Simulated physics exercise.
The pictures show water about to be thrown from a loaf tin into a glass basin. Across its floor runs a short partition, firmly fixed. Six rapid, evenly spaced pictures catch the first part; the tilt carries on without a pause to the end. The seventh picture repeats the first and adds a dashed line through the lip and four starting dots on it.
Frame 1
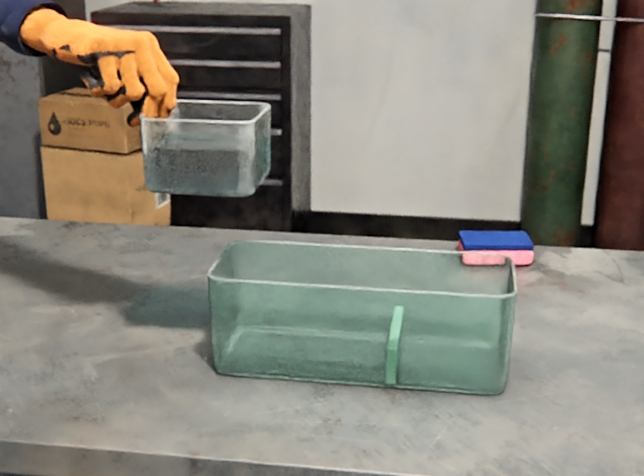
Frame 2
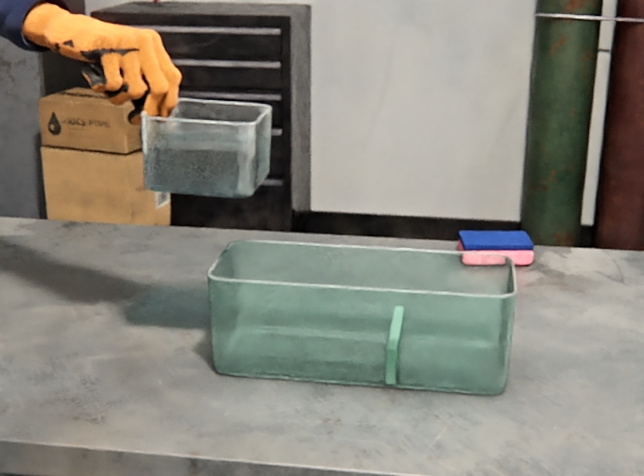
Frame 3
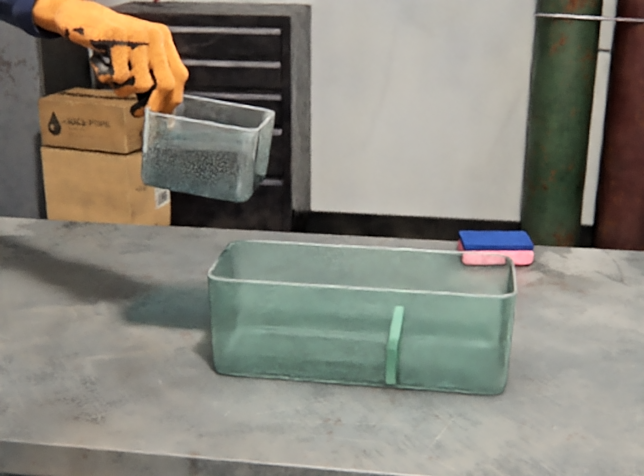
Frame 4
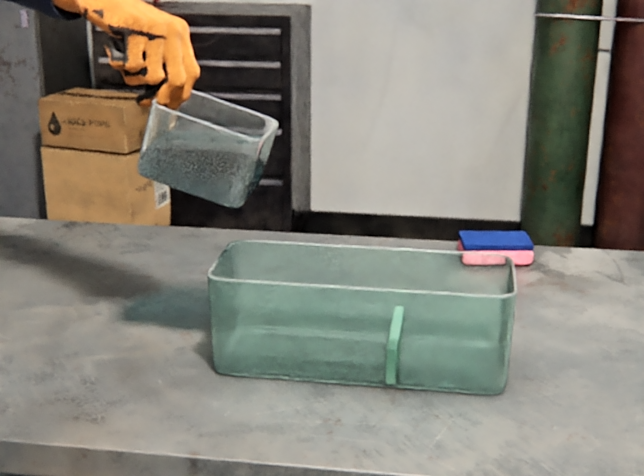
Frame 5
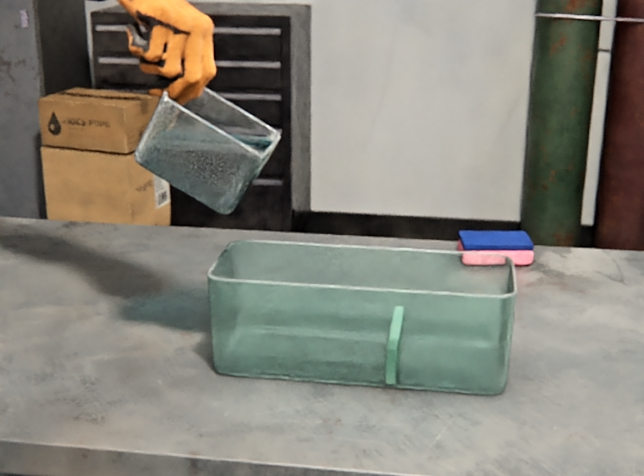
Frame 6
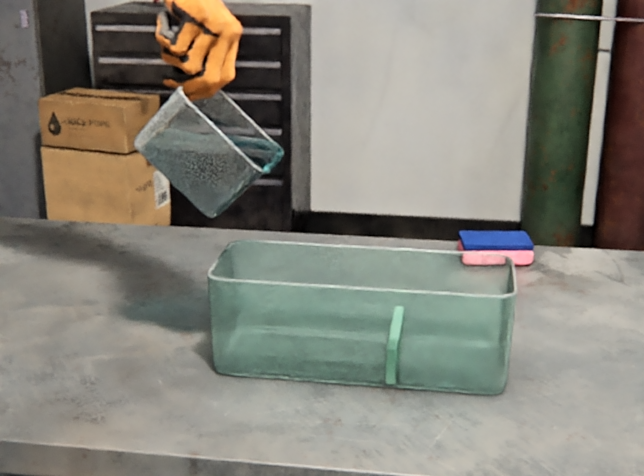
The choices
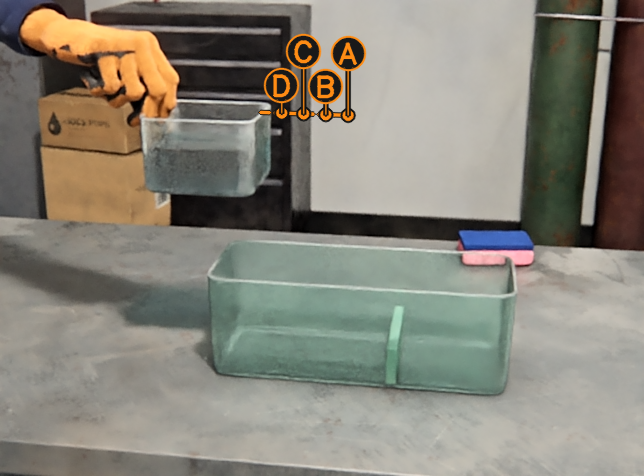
We see an orange-gloved hand holding a small clear container of water above and behind a long glass basin on a grey table, then steadily tilting it rightward until water reaches over its lower lip.
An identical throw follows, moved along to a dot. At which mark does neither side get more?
The answer is place A.
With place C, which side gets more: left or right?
The left one.
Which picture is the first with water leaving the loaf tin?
Picture 6.
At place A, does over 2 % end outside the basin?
No, it does not.
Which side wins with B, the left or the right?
The left one.
On the marked copy, A at (348, 115); B at (325, 114); C at (303, 113); D at (281, 113).
If A is chosen, about 49 % ends left of the wall and 50 % right of it.
If B is chosen, about 86 % ends left of the wall and 13 % right of it.
If C is chosen, about 96 % ends left of the wall and 3 % right of it.
If D is chosen, about 95 % ends left of the wall and 5 % right of it.
